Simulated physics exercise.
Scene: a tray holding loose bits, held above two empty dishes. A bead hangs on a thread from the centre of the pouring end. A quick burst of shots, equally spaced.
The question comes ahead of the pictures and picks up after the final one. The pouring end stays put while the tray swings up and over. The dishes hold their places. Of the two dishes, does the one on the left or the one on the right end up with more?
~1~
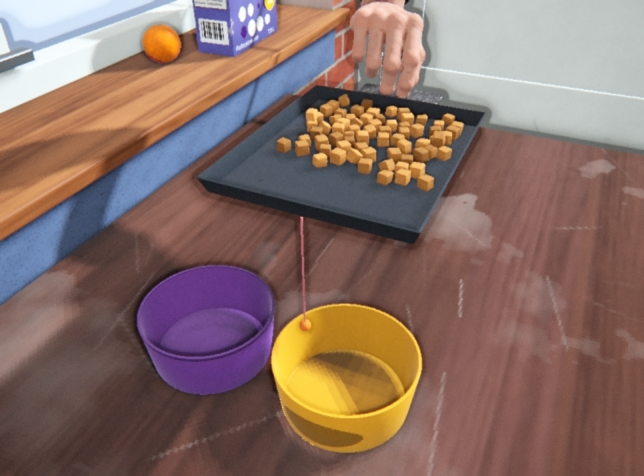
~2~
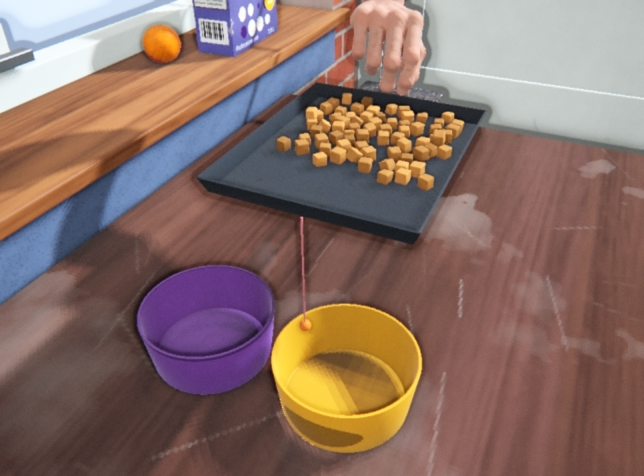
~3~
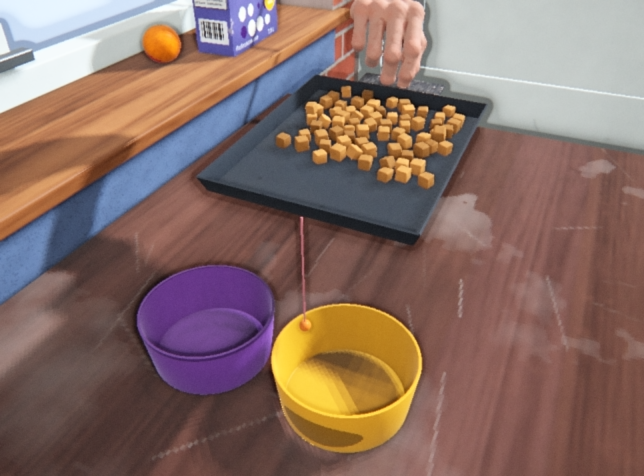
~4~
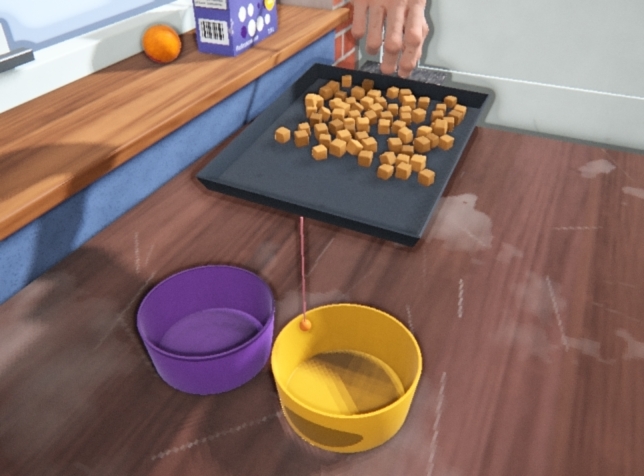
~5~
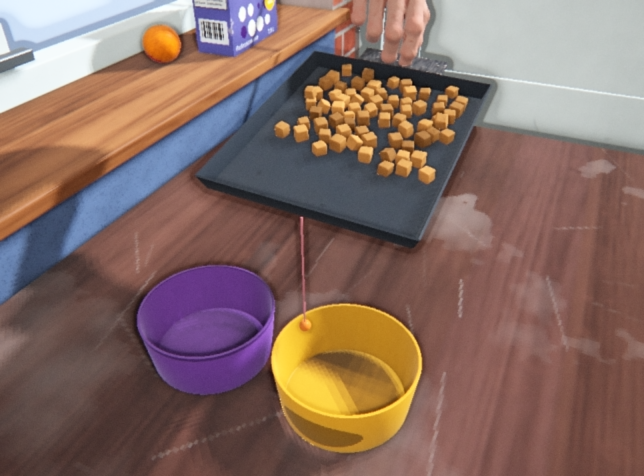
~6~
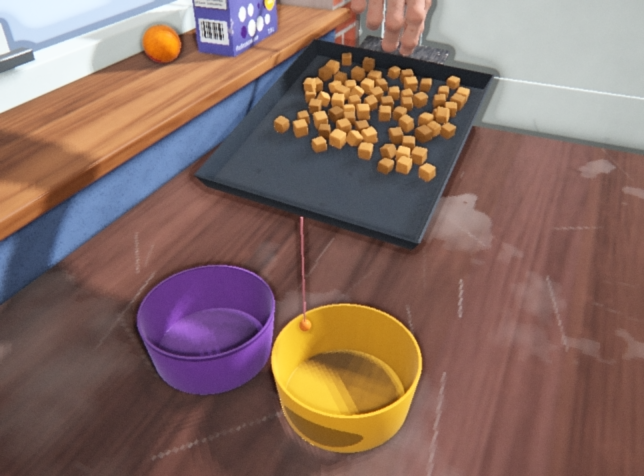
The dish on the right is going to receive more.
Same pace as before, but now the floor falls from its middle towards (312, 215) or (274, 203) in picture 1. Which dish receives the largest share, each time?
First: The dish at right. Second: The dish at left.
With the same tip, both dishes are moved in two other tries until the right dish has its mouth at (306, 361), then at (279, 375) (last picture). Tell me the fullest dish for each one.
In the first try it's the right-side dish, and in the second it's the right-side dish.
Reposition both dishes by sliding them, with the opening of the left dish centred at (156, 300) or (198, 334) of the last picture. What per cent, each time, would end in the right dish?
40 % and 80 %.
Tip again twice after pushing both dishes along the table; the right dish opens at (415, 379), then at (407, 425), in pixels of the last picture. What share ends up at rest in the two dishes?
The first comes to 70 percent and the second to 90 percent.
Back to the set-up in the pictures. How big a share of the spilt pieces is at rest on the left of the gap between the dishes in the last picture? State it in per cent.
Some 20 %.
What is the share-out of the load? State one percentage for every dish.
Left dish 0 per cent; right dish 60 per cent.
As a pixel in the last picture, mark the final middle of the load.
About pixel (350, 416).
Just after the last frame, tray tipped steeply; the larger part on the tray; just a few outside both; about a tenth in the air.
A moment on, tray tipped right over; roughly half on the tray; roughly a quarter in the right dish; about a tenth outside both; about a tenth in the air.
Further on, tray tipped past a quarter turn; roughly two thirds in the right dish; roughly a third outside both.
When it is over, tray tipped past a quarter turn; roughly two thirds in the right dish; not one in the left dish; roughly a third outside both.
